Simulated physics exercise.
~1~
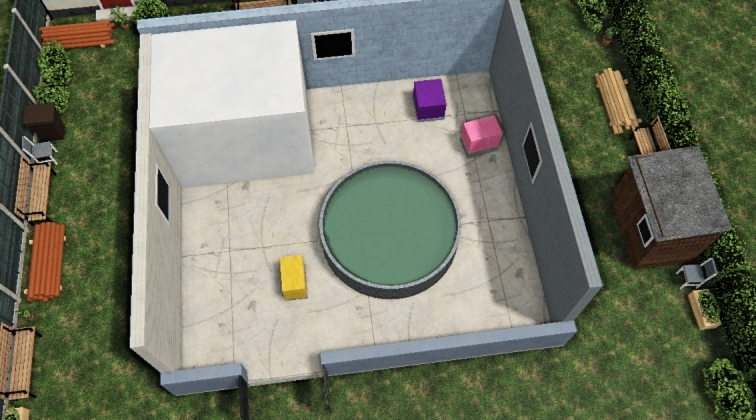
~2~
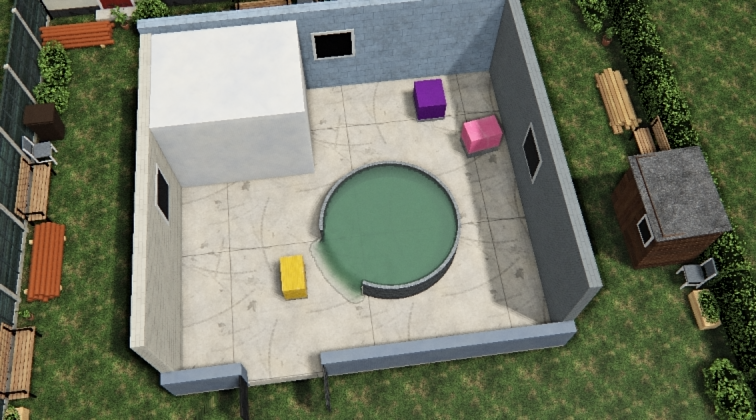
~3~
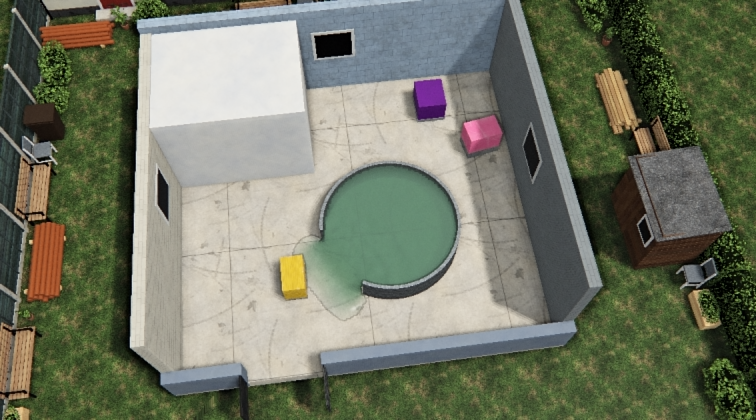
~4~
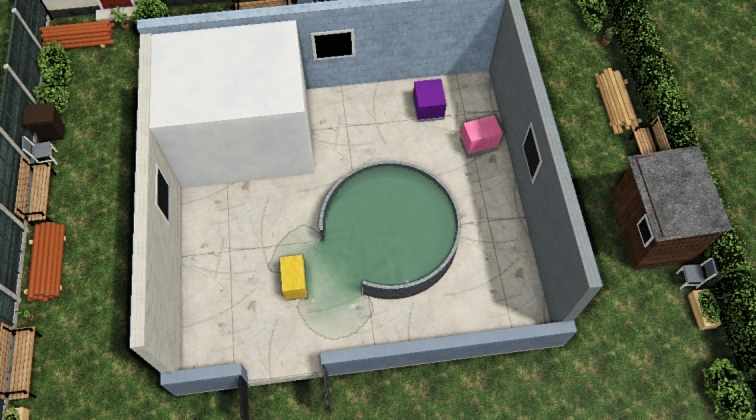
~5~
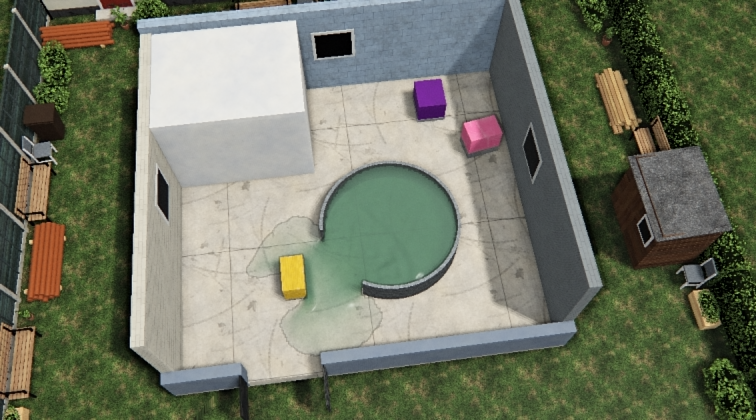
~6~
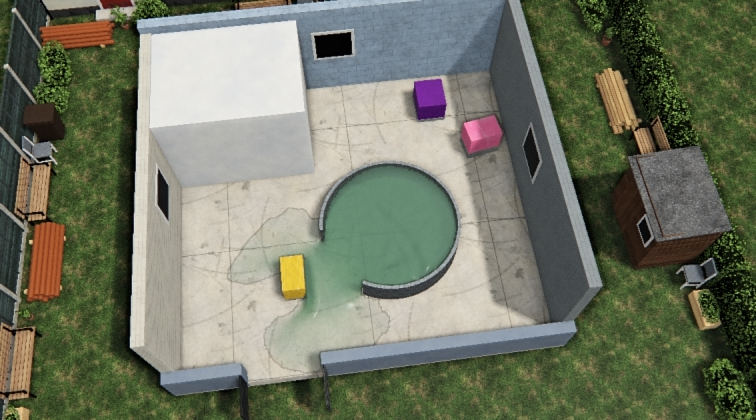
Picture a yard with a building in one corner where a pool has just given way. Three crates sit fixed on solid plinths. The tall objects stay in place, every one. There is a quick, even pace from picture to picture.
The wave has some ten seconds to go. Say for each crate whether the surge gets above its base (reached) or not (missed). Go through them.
Pink crate: Missed; purple crate: Missed; yellow crate: Reached.
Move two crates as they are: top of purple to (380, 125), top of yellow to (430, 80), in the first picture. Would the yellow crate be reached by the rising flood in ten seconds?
The yellow crate is untouched.
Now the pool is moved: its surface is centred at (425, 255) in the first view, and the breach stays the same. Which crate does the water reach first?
Answer: The one in yellow.
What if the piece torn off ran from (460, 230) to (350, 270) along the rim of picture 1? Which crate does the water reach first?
The one in yellow.
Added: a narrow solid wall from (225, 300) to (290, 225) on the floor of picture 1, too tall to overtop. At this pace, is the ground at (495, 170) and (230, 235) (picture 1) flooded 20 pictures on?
As listed: No water, no water.
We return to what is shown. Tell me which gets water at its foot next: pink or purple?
It's the pink-painted one.
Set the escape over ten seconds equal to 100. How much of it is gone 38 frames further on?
My figure: 65 percent.
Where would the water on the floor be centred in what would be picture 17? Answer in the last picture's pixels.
The water's centre sits above (359, 254).
A moment on, water covers 25 % of the floor; the pink crate not reached, the purple crate not reached, the yellow crate water round its plinth.
Next, water covers 35 % of the floor; the pink crate not reached, the purple crate not reached, the yellow crate water round its plinth.
Then, water covers 50 % of the floor; the pink crate not reached, the purple crate not reached, the yellow crate water round its plinth.
Later, water covers 65 % of the floor; the pink crate water round its plinth, the purple crate not reached, the yellow crate water round its plinth.
In the end, water covers 85 % of the floor; the pink crate stayed above the water, the purple crate stayed above the water, the yellow crate was topped.
